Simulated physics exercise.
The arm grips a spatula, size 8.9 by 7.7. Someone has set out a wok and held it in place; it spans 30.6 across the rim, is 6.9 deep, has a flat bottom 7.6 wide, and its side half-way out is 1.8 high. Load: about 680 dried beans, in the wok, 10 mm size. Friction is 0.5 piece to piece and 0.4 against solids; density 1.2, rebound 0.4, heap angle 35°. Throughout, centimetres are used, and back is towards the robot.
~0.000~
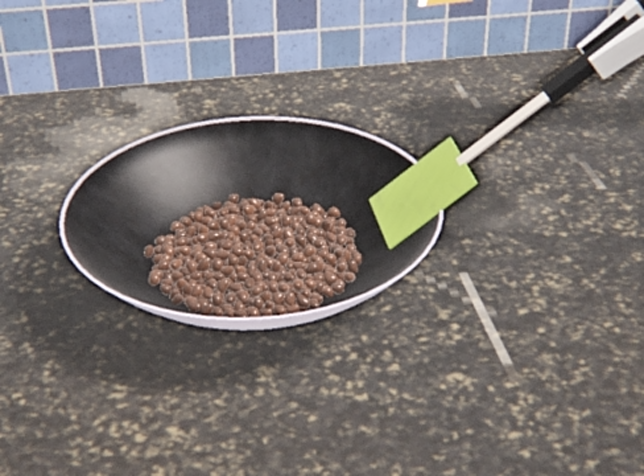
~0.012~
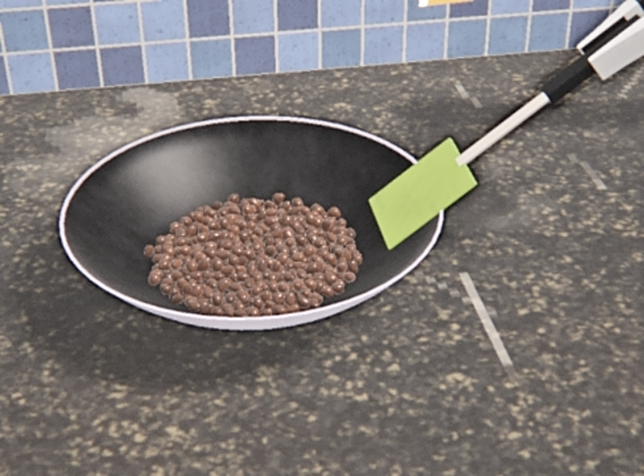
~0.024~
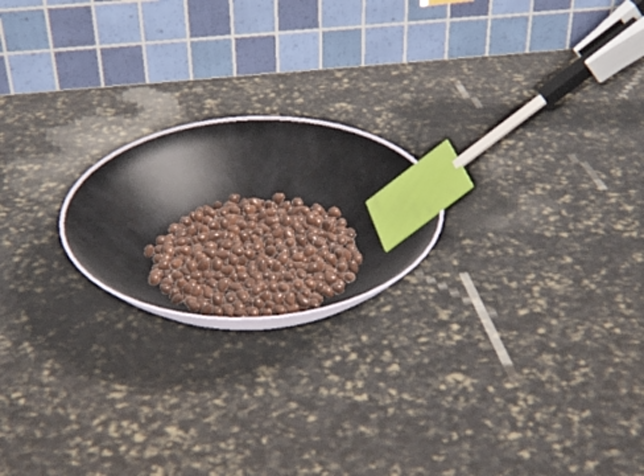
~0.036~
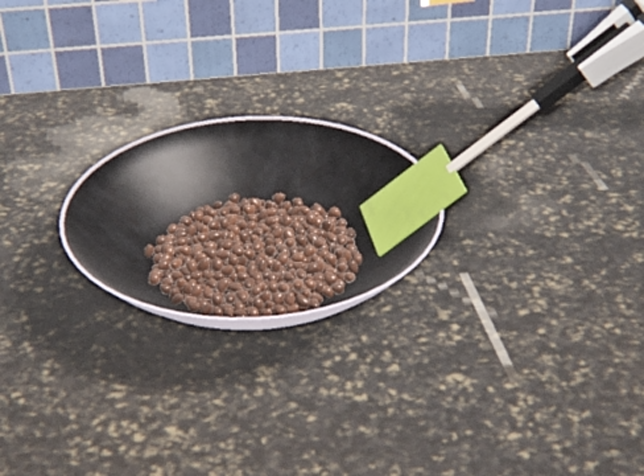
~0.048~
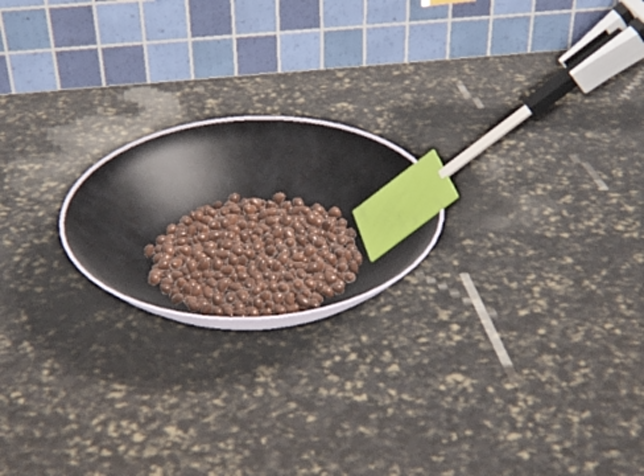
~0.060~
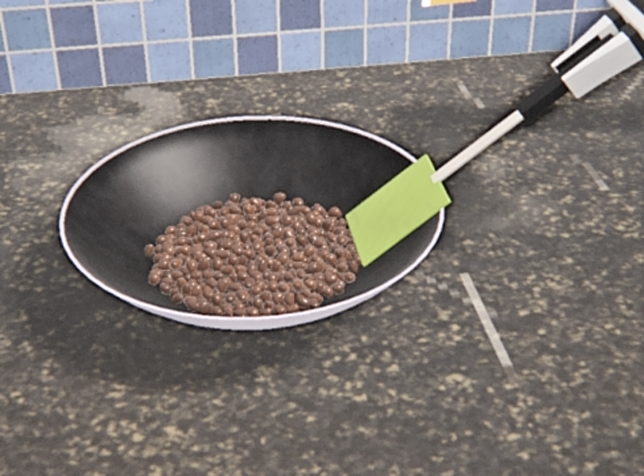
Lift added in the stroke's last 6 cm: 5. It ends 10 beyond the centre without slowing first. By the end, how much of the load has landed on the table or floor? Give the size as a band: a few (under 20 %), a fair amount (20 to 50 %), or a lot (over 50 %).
A few, under 20 %.
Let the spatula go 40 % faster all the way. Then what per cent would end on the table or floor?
Around 20 per cent would finish on the table or floor.
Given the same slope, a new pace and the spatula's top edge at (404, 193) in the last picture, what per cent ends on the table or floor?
I'd say around 30 per cent.
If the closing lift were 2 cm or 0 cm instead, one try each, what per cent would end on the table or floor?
You'd get some 15 per cent with the first setting and some 15 per cent with the second.
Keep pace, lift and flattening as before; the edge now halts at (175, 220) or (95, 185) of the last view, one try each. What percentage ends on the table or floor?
Estimates, in order: 0 % and 25 %.
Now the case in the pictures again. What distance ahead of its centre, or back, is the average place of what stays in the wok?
Some 5.0 cm ahead of the centre.
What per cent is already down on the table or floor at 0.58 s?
About 5 per cent.
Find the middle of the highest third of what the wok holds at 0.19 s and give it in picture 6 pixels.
Roughly at pixel (191, 246).
After 0.19 s, sloping 38°, highest piece 5 above the table; 679 in the wok.
After 0.31 s, sloping 38°, highest piece 8 above the table; 679 in the wok.
After 0.58 s, sloping 38°, highest piece 8 above the table; 609 in the wok, 37 on the table or floor, 33 on the blade or in flight.
After 1.63 s, sloping 38°, highest piece 7 above the table; 609 in the wok, 70 on the table or floor.
In the end, 609 in the wok, 70 on the table or floor. That is 10 % on the table or floor.
